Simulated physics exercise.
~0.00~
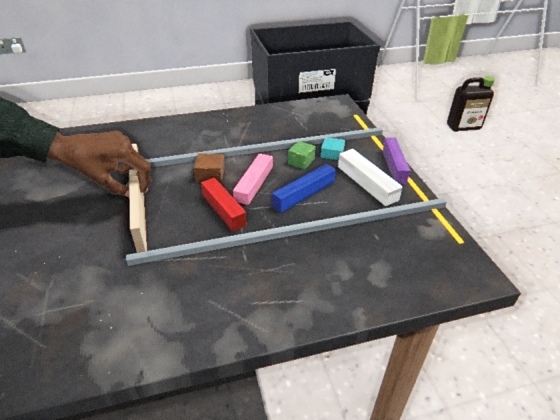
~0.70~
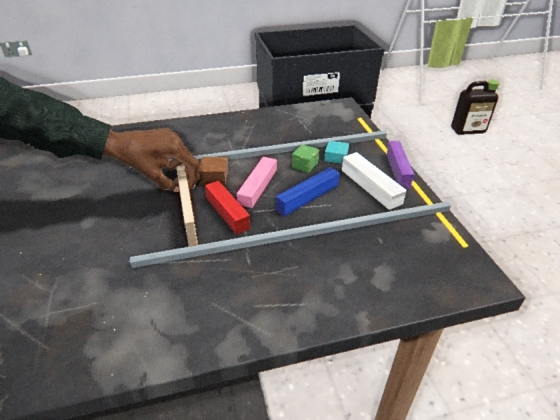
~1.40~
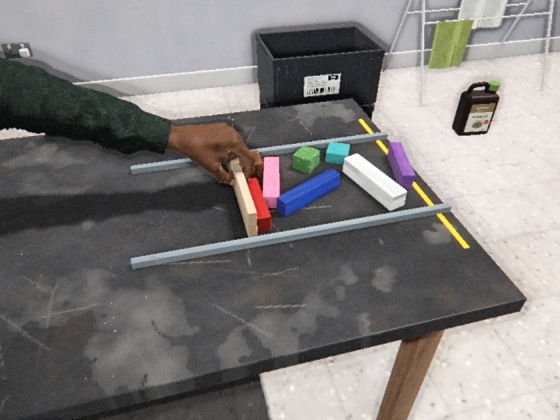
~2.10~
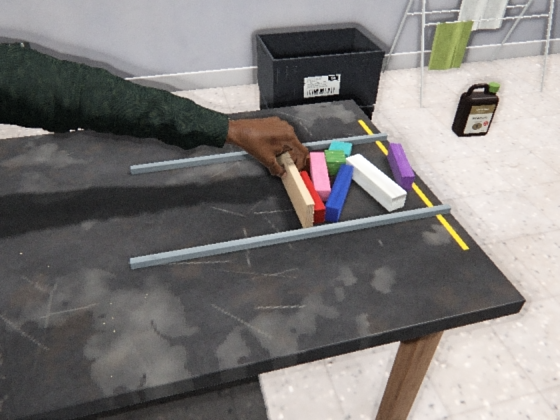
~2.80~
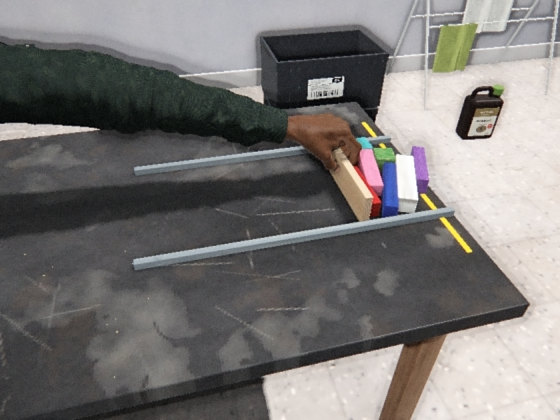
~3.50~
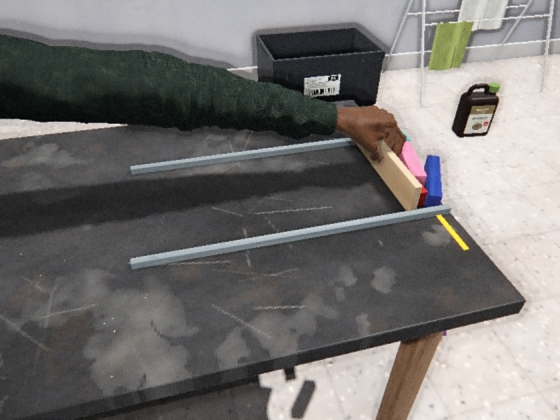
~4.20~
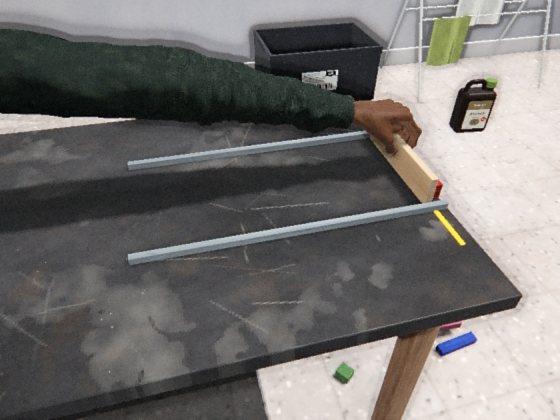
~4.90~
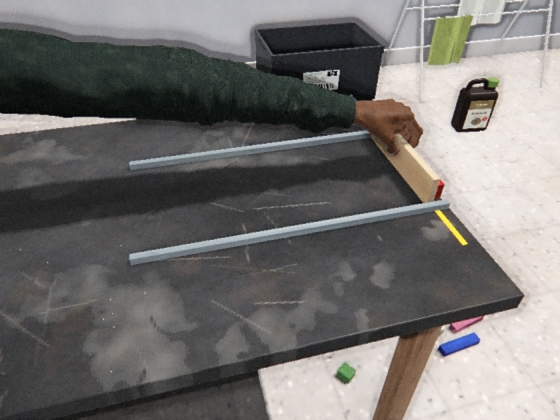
A hand in a dark green sleeve pushes an upright wooden board along a dark, scuffed table, seen from above at an angle by a slightly swaying camera. Between two grey rails lie brown, red, pink, green, turquoise, blue, white and purple blocks and bars, with yellow tape near the right end. The board slides right, gathering the red, pink and brown pieces, then crowding the rest together toward the edge. Pieces begin dropping off the end. The board stops near the tape with a bit of red beside it, while green, blue and pink pieces lie on the pale floor below.
